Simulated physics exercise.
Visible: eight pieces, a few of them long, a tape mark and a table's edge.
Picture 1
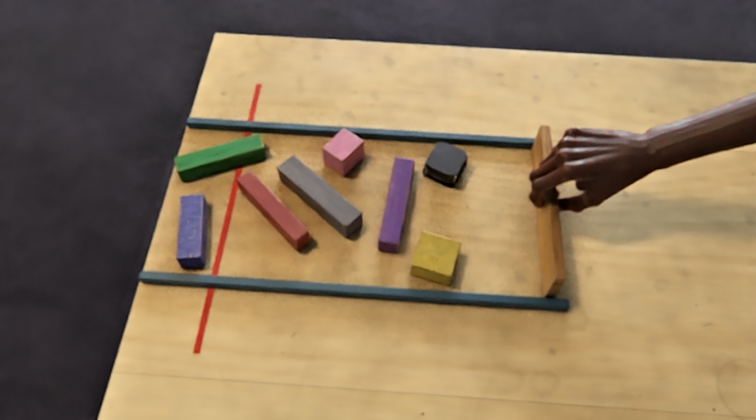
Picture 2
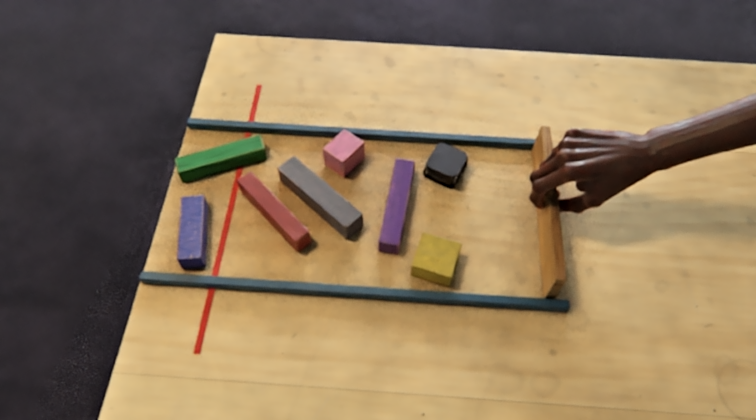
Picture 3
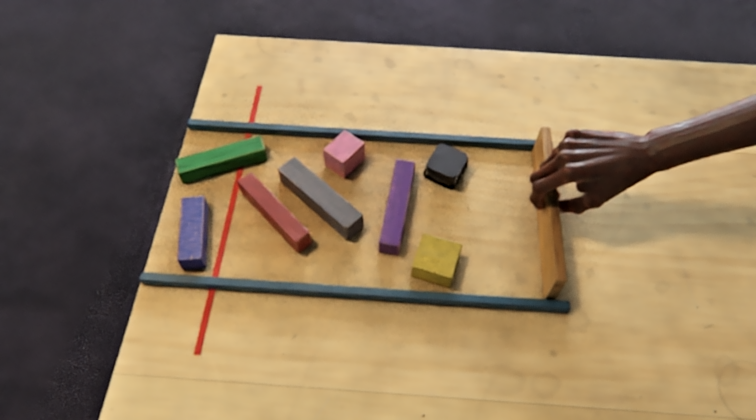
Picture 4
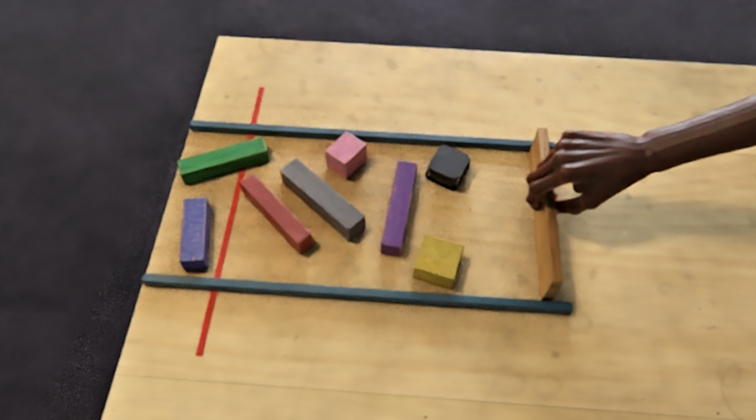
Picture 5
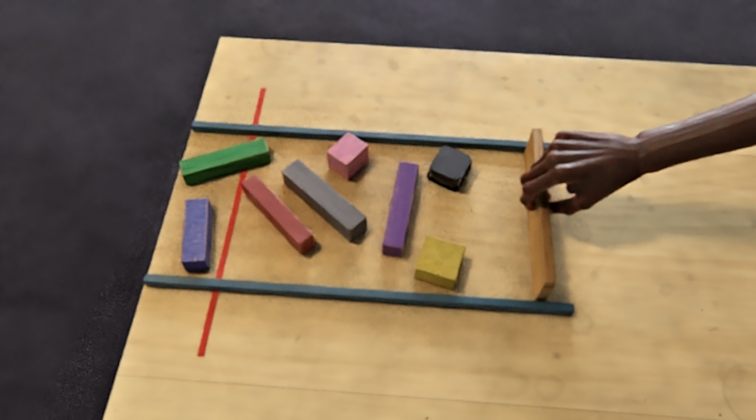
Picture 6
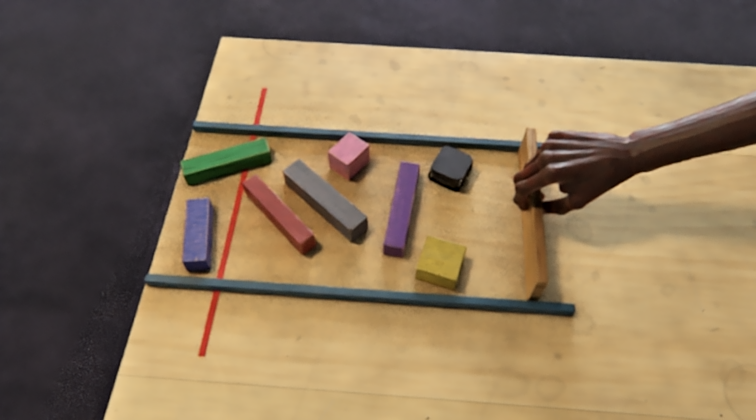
The video shows a hand holding a wooden board upright between two rails on a table, with eight coloured blocks and a red line to its left. The hand then slides the board slightly left, while the blocks stay in place.
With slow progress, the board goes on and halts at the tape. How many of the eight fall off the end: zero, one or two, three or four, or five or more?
Dropped: Three or four.
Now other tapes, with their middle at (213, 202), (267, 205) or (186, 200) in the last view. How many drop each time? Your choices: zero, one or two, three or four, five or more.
In order of the places: 5 or more; one or two; five or over.
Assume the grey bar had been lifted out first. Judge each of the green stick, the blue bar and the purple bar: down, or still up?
Green stick down, blue bar down, purple bar still up.
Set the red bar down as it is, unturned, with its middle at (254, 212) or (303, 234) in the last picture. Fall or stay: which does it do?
Taken in order, it does not stay and then does not stay.
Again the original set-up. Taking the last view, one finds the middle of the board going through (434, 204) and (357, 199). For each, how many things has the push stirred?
At the one place 3, at the other 7.
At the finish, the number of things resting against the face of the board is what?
In total, 2.
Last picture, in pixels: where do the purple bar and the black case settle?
The purple bar ends up near (190, 196), and the black case near (229, 160).
A little later, none off yet; blue bar at rest near (198, 234); green stick at rest near (227, 161); red bar at rest near (279, 214).
Next, none off yet; blue bar at rest near (198, 234); green stick moving near (223, 155); red bar shifted a little near (258, 221).
Later still, none off yet; blue bar shifted a little near (159, 234); green stick shifted about its own width near (176, 152); red bar shifted about its own width near (180, 222).
When it is over, the number that fall off is three or four; down, grey bar, red bar, green stick and blue bar.
